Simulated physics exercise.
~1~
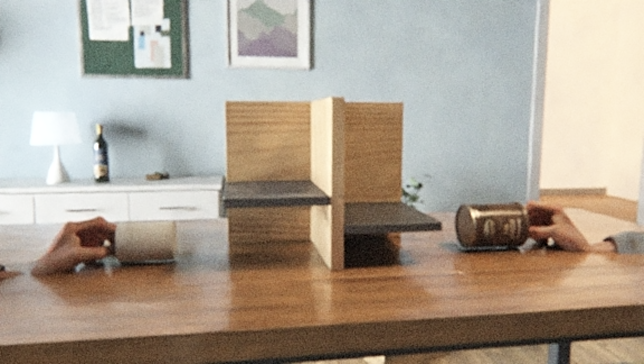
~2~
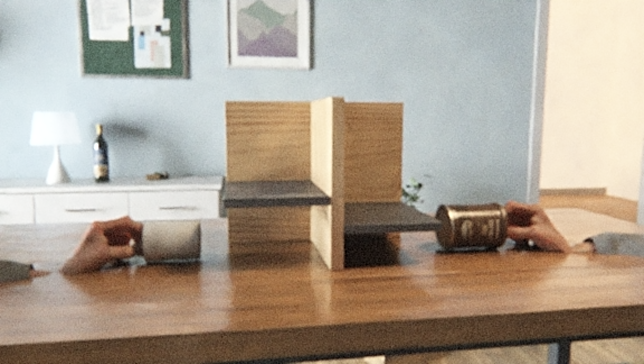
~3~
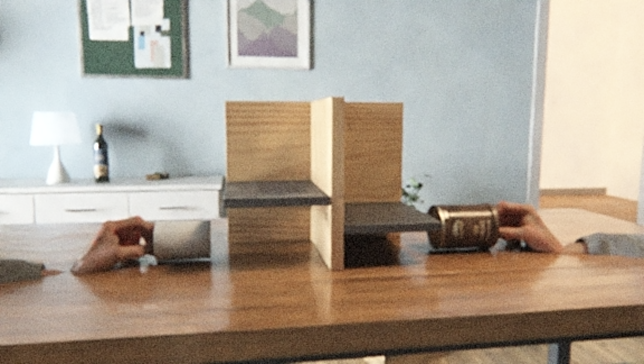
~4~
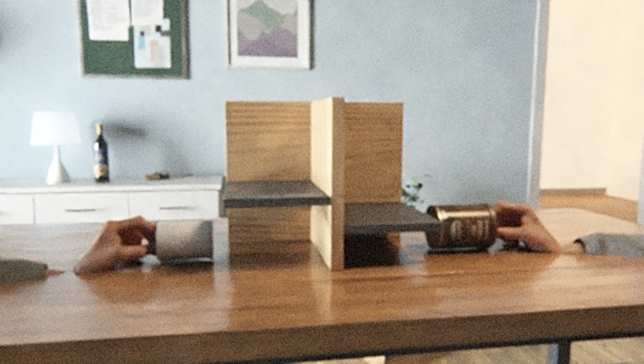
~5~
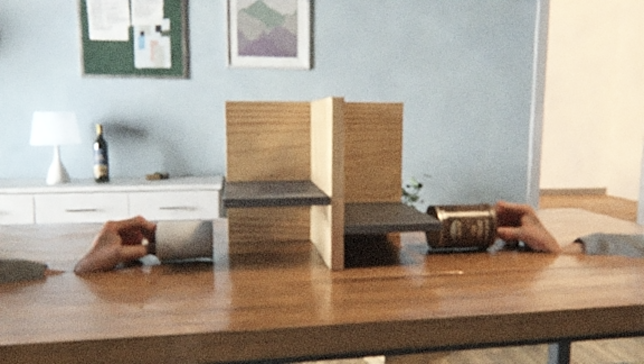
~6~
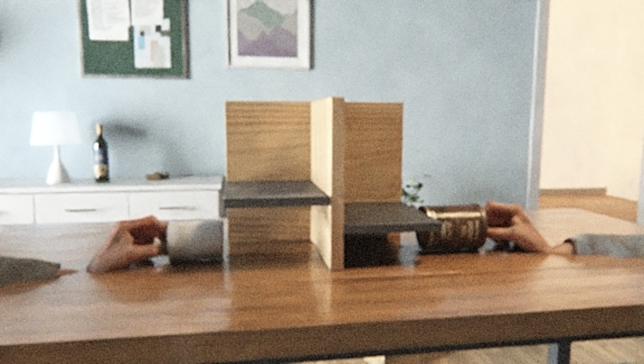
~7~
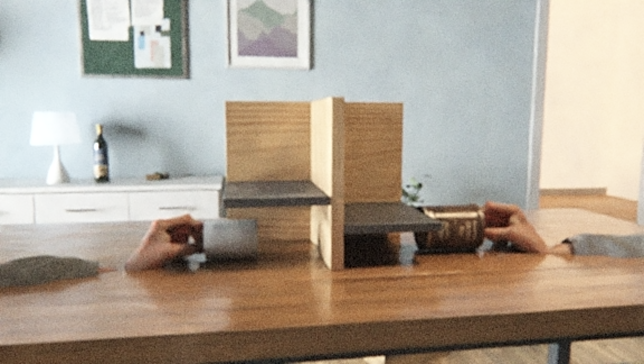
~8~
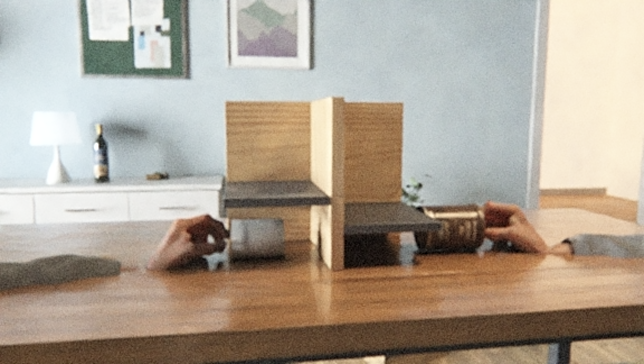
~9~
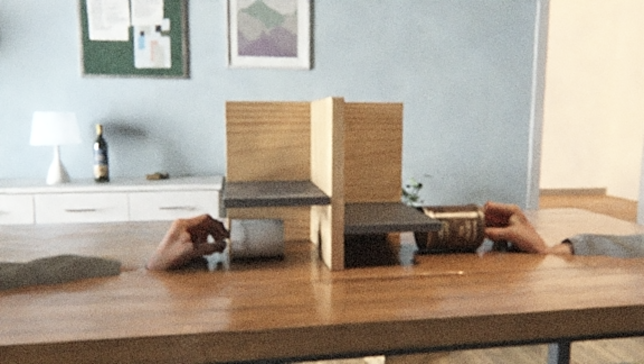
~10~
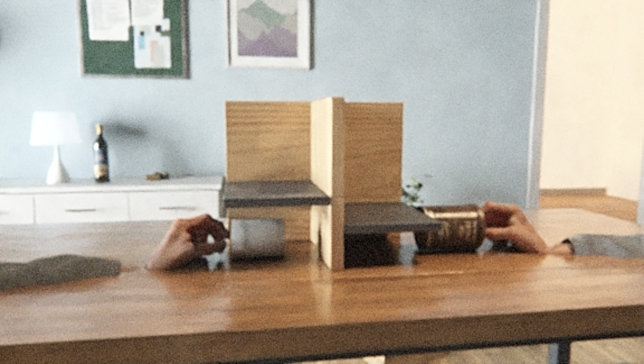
Two hands sliding cylinders toward a wooden stand, the brown tin stopping at the right shelf's edge, the white one going under the left.
